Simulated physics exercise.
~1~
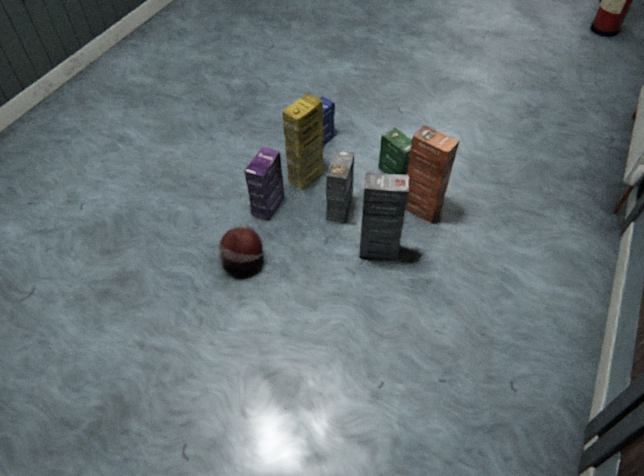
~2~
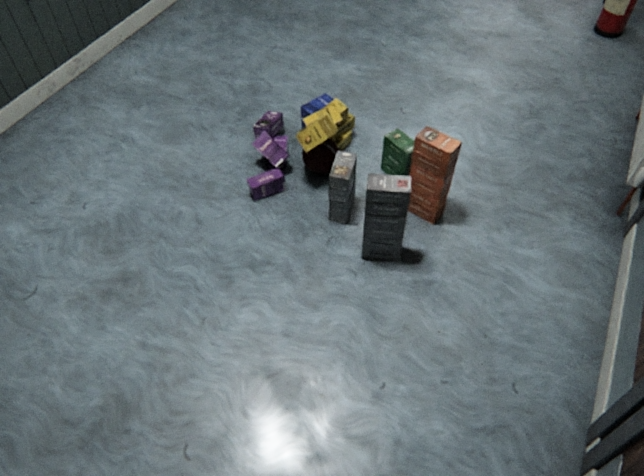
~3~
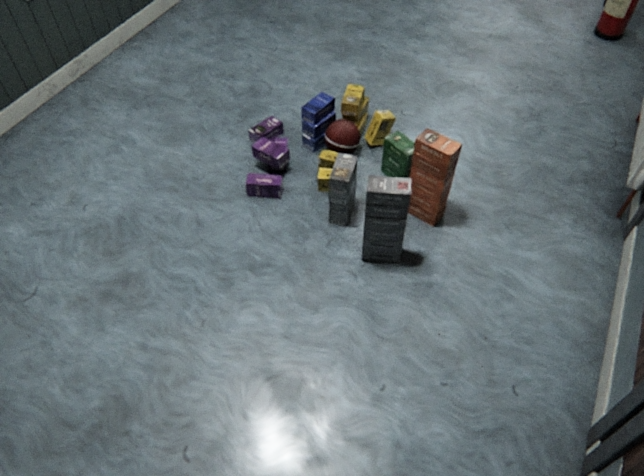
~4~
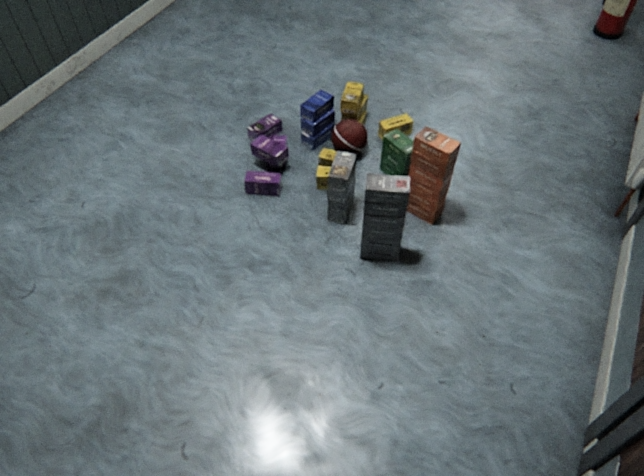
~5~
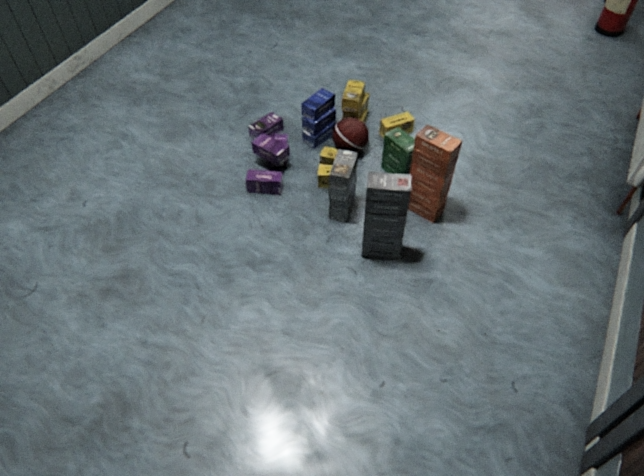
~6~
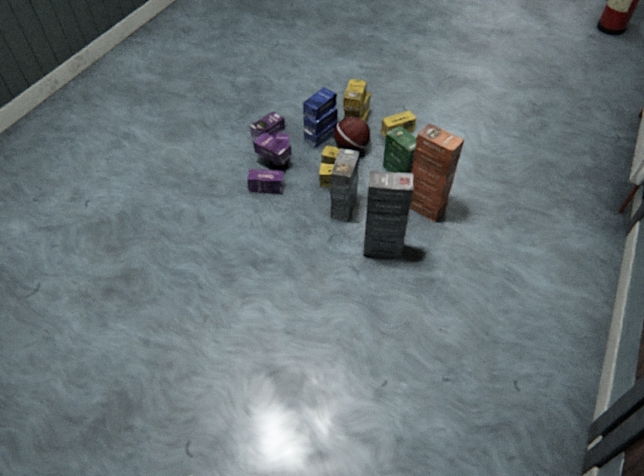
Seven small towers of stacked packets stand close together on a bluish-grey floor, seen from above between a panelled wall on the left and chair-like furniture on the right. A purple tower stands at the left, yellow and blue ones behind it, two grey ones at the centre and front, and green and orange ones at the right. A dark red ball in front rolls up into the purple and yellow towers, toppling both. Purple packets drop at the left while yellow ones scatter around the ball. It comes to rest among them, with the orange, green and grey towers still standing.
